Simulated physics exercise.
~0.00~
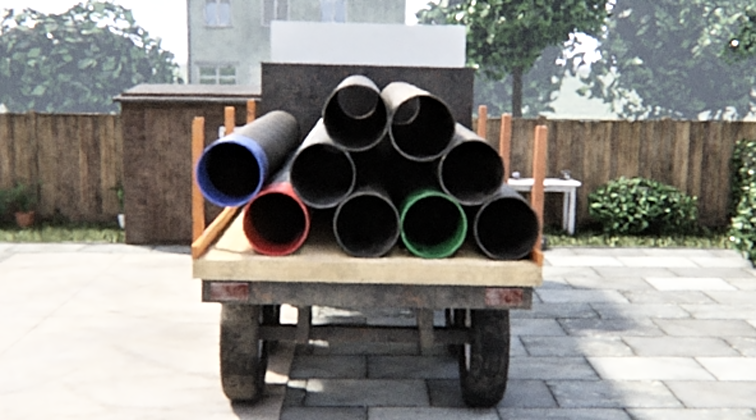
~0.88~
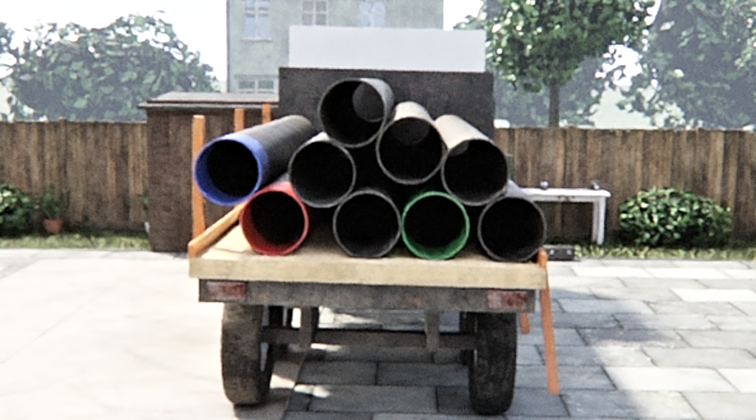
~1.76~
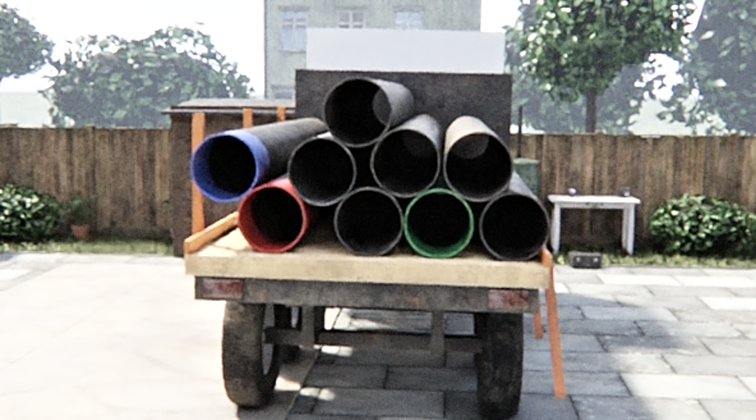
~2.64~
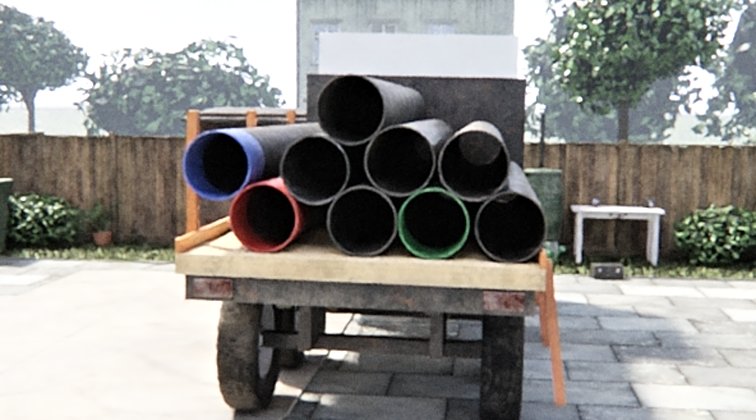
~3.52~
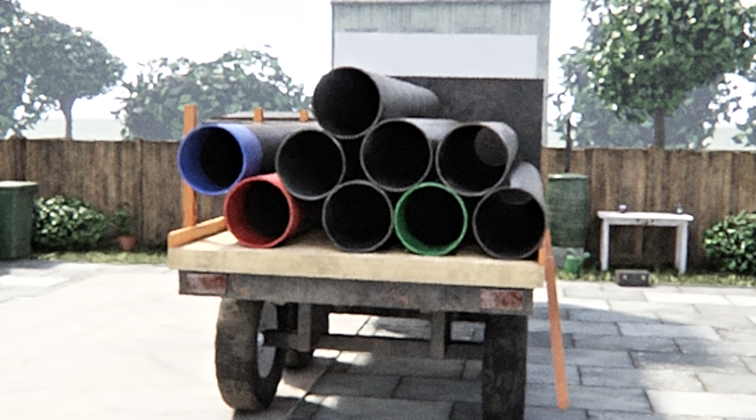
The video shows nine plastic pipes stacked on a flatbed lorry, seen from behind as the view drifts sideways. The orange posts on the right swing down, an upper pipe settles slightly lower among the others, and the whole stack remains on the deck, with the left posts upright.
